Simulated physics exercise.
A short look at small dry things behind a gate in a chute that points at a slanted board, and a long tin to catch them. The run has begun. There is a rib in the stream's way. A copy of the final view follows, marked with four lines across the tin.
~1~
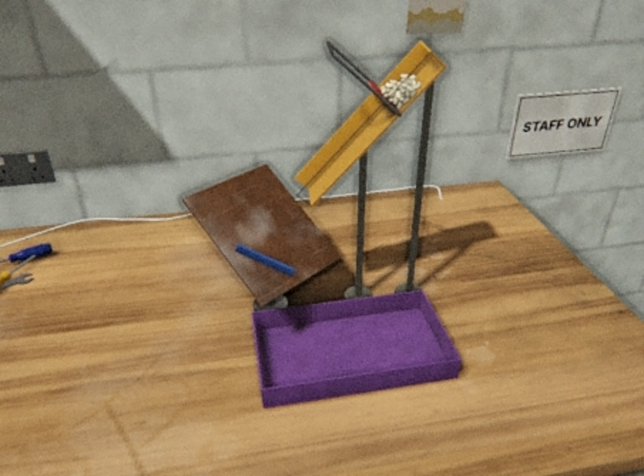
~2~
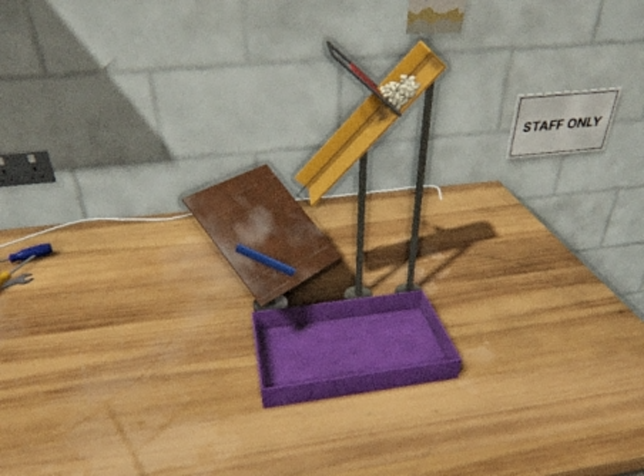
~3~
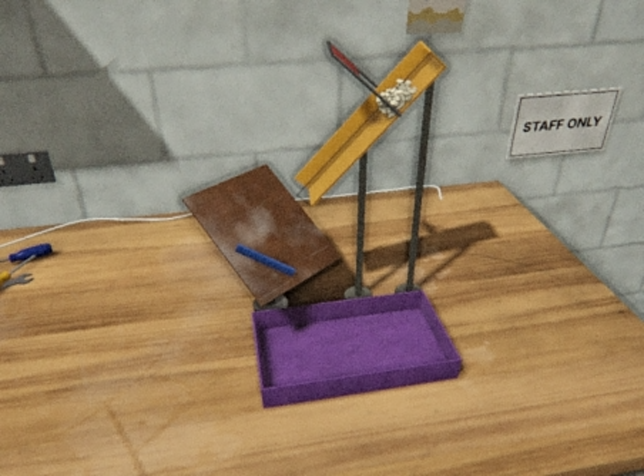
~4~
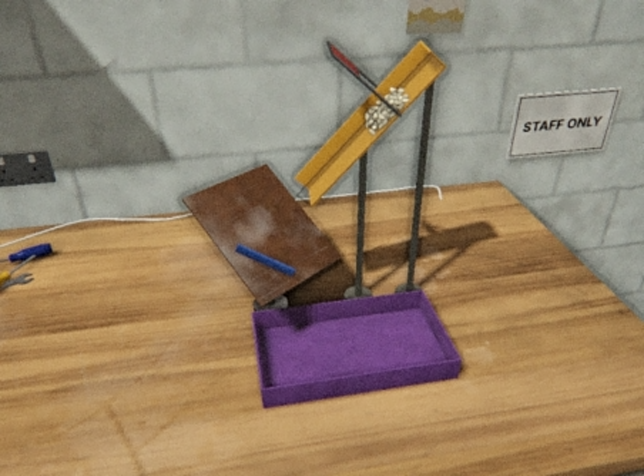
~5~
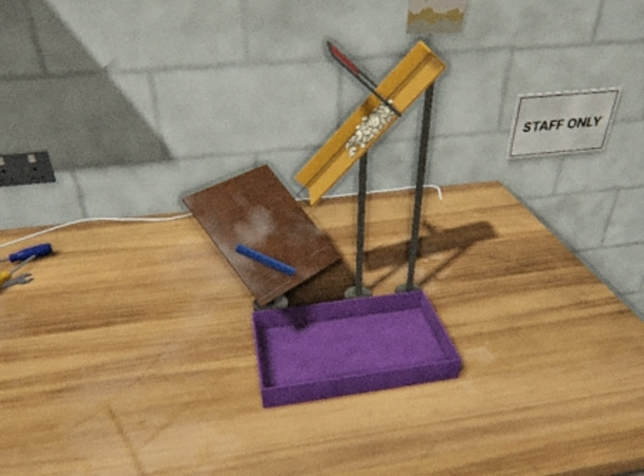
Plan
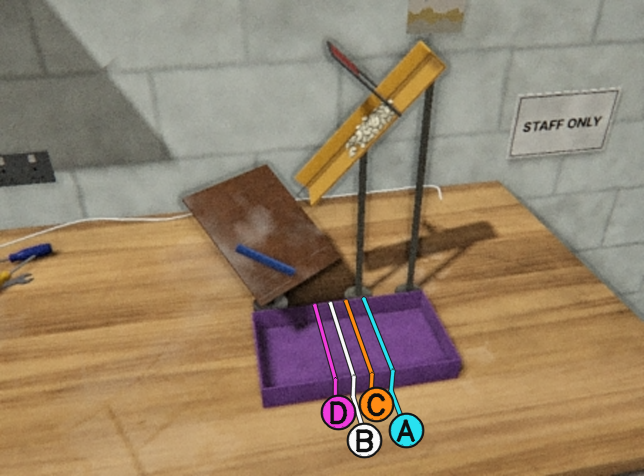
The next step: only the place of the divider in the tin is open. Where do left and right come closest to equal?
Line B does it best.
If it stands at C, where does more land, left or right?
Left.
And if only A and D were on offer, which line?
Here it is line D.
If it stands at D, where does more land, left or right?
The right side.
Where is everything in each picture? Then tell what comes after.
The first frame shows load behind the gate at (400, 91), white beans; lip of the chute at (311, 198), sloping steeply.
The second frame shows middle of the board at (265, 229), tilted fairly steeply; middle of its low edge at (305, 280); of its high edge at (227, 180).
The third frame shows front corners of the tin at (262, 389) and (461, 359), empty; front of the load at (381, 108).
The fourth frame shows middle of the load at (386, 110); its front at (368, 125), about a quarter of the way to the lip; rib from (238, 245) to (296, 270).
The fifth frame shows middle of the load at (373, 125); its front at (348, 146), about half of the way to the lip.
On the marked copy, line A crosses the front rim at (392, 370); line B crosses the front rim at (353, 376); line C crosses the front rim at (371, 373); line D crosses the front rim at (335, 378).
Choosing A, of what is caught, nearly all on the left of the divider, a stray few on the right.
Choosing B, of what is caught, about two thirds on the left of the divider, about a third on the right.
Choosing C, of what is caught, nearly all on the left of the divider, a small part on the right.
Choosing D, of what is caught, about a quarter on the left of the divider, most on the right.
